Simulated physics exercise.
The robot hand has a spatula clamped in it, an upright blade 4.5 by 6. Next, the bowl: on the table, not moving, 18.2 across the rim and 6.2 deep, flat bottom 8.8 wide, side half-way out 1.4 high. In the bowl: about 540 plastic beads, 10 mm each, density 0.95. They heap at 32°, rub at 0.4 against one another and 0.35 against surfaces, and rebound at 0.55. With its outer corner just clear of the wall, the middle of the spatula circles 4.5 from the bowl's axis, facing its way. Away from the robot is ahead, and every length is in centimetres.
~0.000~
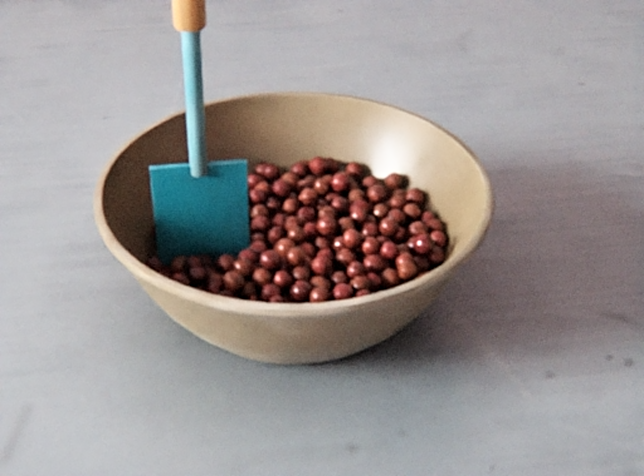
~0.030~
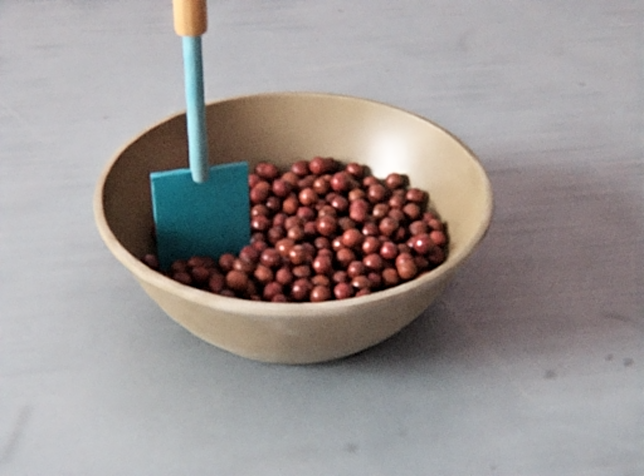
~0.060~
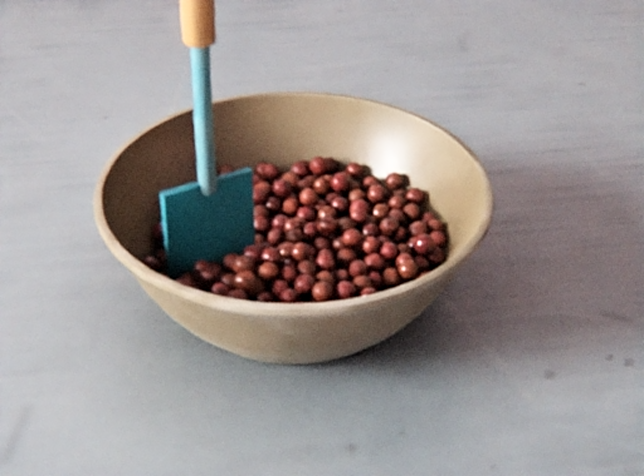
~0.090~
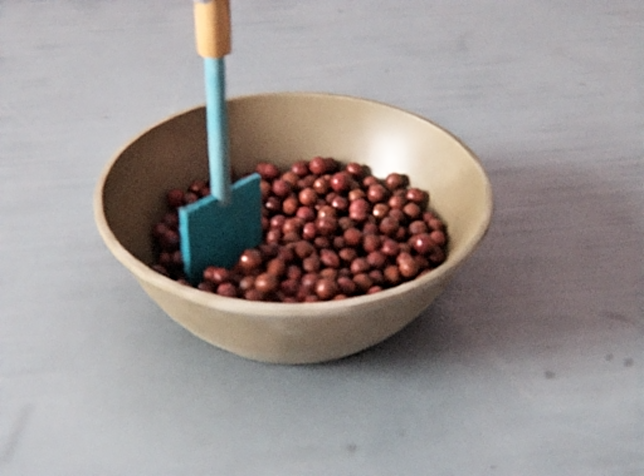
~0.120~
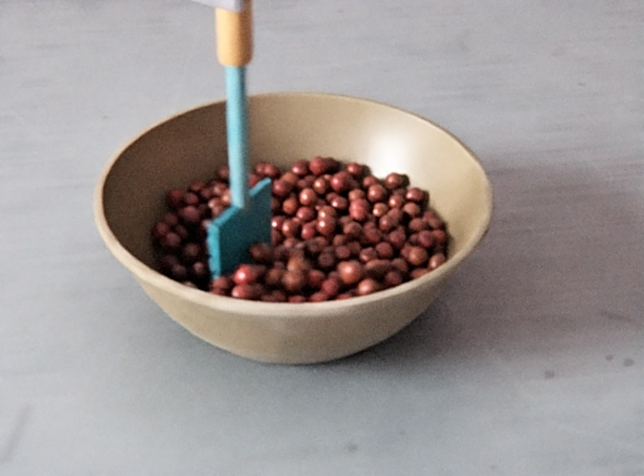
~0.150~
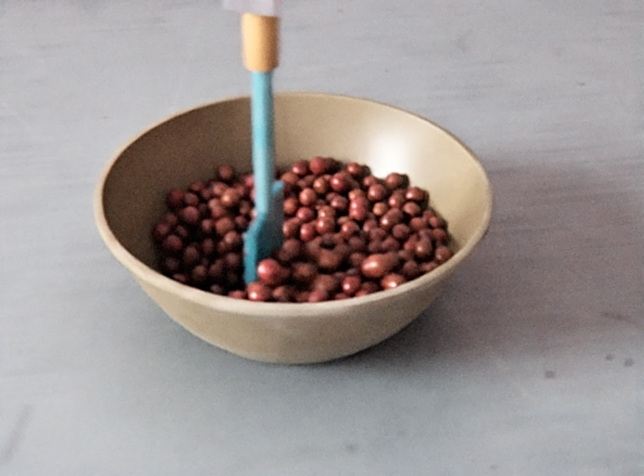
A blue spatula sweeps toward the front through reddish-brown beads in a tan bowl, turning edge-on.
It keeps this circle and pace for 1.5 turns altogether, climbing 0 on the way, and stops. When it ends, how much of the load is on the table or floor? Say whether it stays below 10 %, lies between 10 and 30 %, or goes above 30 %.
It lies between 10 and 30 %.
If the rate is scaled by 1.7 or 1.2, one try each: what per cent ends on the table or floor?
Roughly 40 and 25 per cent.
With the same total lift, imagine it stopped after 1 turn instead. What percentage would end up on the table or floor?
10 %.
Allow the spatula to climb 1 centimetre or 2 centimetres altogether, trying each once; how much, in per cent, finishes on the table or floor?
15 % and 10 %.
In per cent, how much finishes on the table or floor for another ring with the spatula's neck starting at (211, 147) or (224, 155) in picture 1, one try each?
10 and 5 %.
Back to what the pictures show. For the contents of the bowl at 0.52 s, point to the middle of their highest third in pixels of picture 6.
About (263, 149) in the last picture.
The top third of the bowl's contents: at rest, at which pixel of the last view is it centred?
At about (349, 179).
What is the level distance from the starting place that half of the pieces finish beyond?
Something near 9 cm, measured level.
By 0.52 s, 251° round, highest piece 8 above the table; 500 in the bowl, 28 on the table or floor, 14 in flight or on the tool.
By 0.89 s, 77° round, highest piece 8 above the table; 466 in the bowl, 66 on the table or floor, 10 in flight or on the tool.
By 1.27 s, 180° round, highest piece 7 above the table; 444 in the bowl, 97 on the table or floor, 1 in flight or on the tool.
By 1.97 s, 180° round, highest piece 7 above the table; 444 in the bowl, 98 on the table or floor.
Final count, 444 in the bowl, 98 on the table or floor. That is 18 % on the table or floor.
